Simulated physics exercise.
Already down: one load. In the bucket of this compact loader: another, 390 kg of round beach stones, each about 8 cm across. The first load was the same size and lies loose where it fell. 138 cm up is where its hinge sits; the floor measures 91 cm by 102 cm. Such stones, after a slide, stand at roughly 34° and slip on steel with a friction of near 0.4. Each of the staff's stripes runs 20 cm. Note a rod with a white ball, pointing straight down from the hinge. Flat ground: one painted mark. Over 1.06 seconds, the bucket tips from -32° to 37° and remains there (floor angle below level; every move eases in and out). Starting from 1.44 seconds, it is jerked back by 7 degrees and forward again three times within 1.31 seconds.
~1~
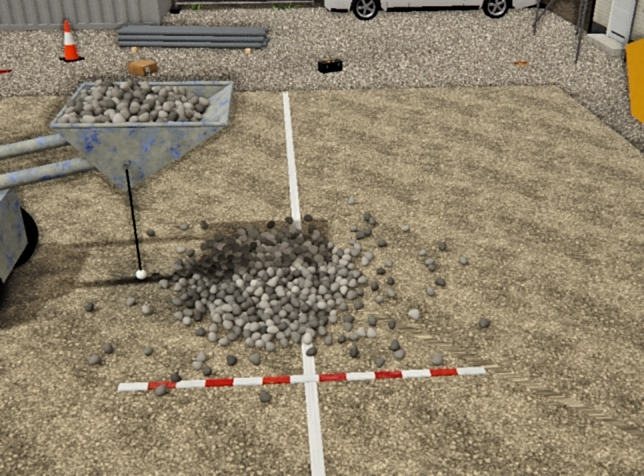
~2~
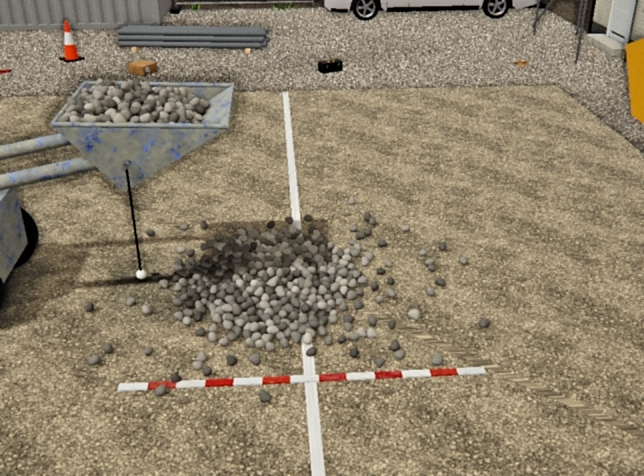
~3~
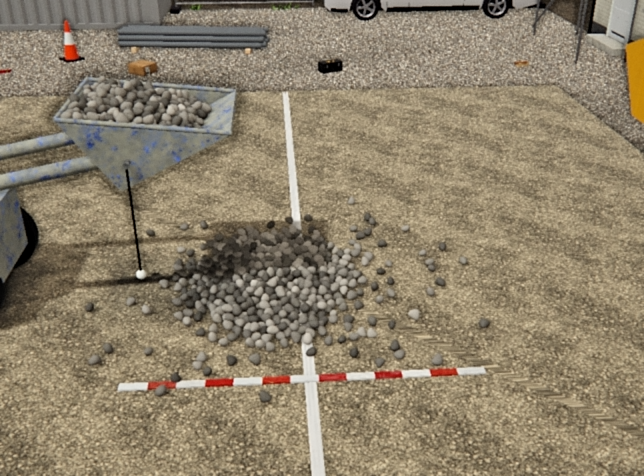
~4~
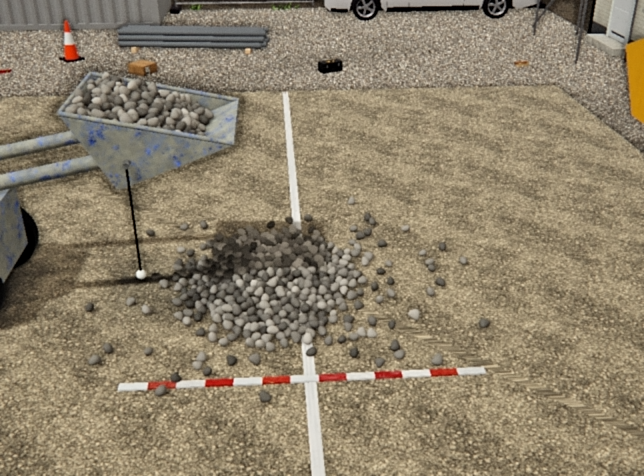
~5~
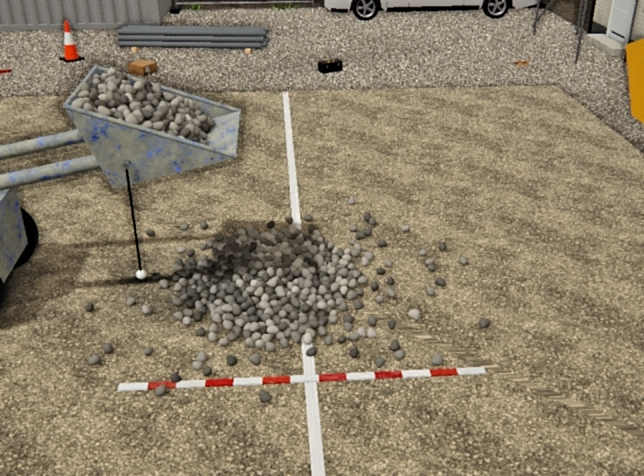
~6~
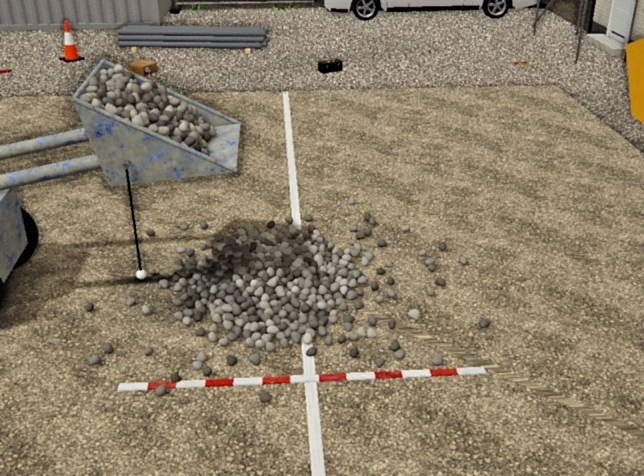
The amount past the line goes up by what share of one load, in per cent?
It goes up by about 55 per cent of one load.
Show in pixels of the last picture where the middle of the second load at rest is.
Roughly at (297, 272) in the last picture.
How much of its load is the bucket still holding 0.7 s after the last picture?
That works out to about 55 %.
Then, 0.4 s after the last picture the floor is at 27°; in per cent of one load, 100 in the bucket, 71 short of the line, 30 past the line; the foremost stones are at (442, 272).
Then, 0.7 s after the last picture the floor is at 37°; in per cent of one load, 57 in the bucket, 114 short of the line, 30 past the line; the foremost stones are at (442, 272).
Then, 2.8 s after the last picture the floor is at 37°; in per cent of one load, 0 in the bucket, 115 short of the line, 85 past the line; the foremost stones are at (452, 260).
Then, 5.4 s after the last picture the floor is at 37°; in per cent of one load, 0 in the bucket, 115 short of the line, 85 past the line; the foremost stones are at (452, 260). Net gain past the line, 55.
